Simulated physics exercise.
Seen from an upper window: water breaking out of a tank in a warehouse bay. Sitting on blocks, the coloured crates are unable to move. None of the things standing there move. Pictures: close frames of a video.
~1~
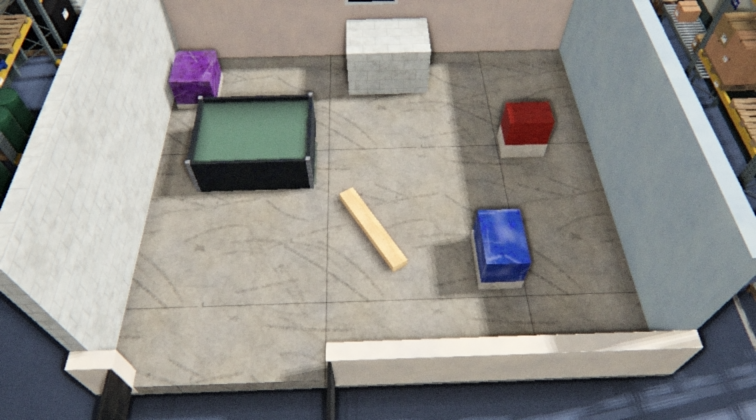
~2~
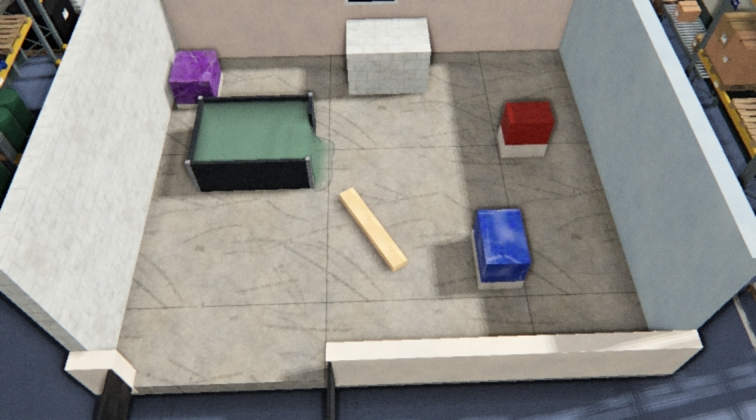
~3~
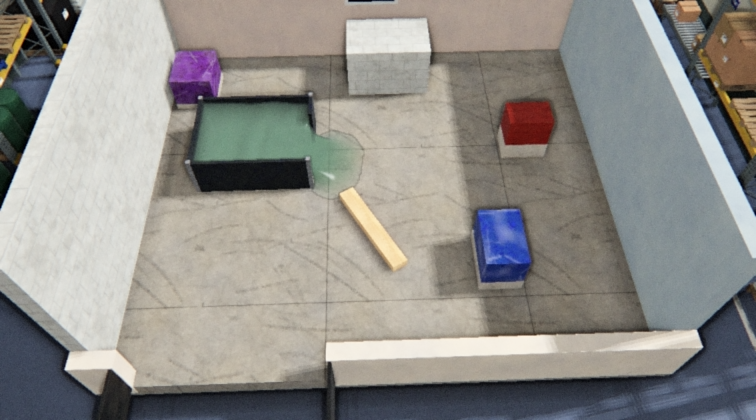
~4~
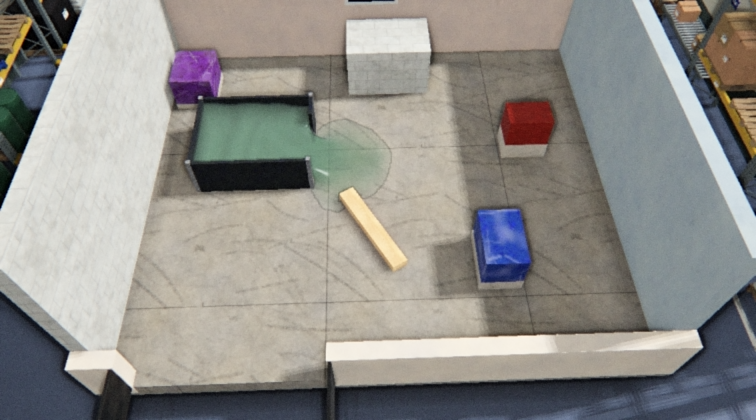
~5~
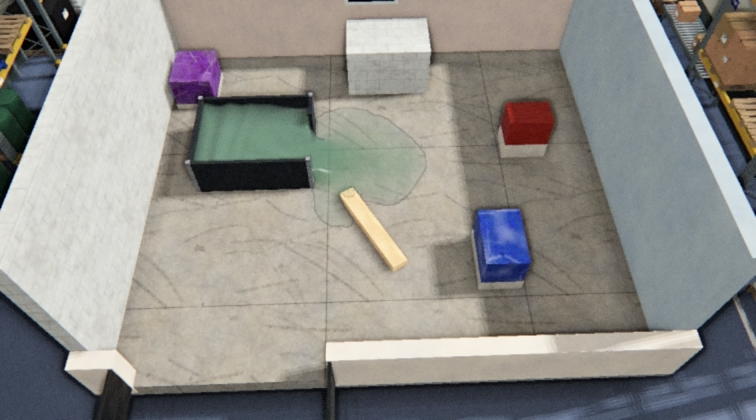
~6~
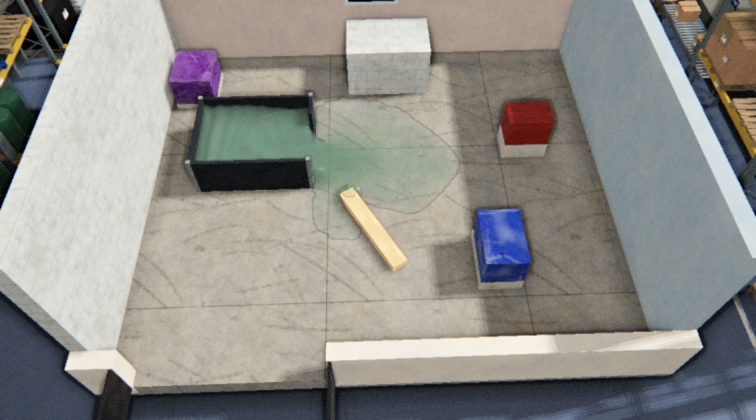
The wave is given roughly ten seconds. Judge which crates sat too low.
The red crate was not too low. The purple crate was not too low. The blue crate was not too low.
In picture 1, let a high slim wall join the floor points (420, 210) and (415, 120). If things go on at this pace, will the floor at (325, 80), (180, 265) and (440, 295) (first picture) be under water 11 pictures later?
The first point comes out unwetted, the next unwetted, the last inundated.
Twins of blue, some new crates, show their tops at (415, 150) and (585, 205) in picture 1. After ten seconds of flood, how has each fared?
First is reached; second is never reached.
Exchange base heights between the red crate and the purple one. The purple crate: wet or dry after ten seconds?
After ten seconds the purple is left unharmed.
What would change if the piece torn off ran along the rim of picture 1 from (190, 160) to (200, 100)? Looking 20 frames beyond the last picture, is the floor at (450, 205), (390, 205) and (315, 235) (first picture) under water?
Point one: Not reached. Point two: Not reached. Point three: Not reached.
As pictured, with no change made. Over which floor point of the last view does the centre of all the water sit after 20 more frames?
At roughly (424, 166).
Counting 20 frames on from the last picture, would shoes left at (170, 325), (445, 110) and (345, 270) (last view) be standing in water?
Status per point, in sequence: Unwetted, then waterlogged, then waterlogged.
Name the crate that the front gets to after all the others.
The purple-painted one.
A moment on, water covers 25 % of the floor; the red crate water round its plinth, the purple crate not reached, the blue crate water round its plinth.
Next, water covers 40 % of the floor; the red crate water round its plinth, the purple crate not reached, the blue crate water round its plinth.
Then, water covers 50 % of the floor; the red crate water round its plinth, the purple crate not reached, the blue crate water round its plinth.
Later, water covers 60 % of the floor; the red crate water round its plinth, the purple crate not reached, the blue crate water round its plinth.
In the end, water covers 90 % of the floor; the red crate stayed above the water, the purple crate stayed above the water, the blue crate stayed above the water.
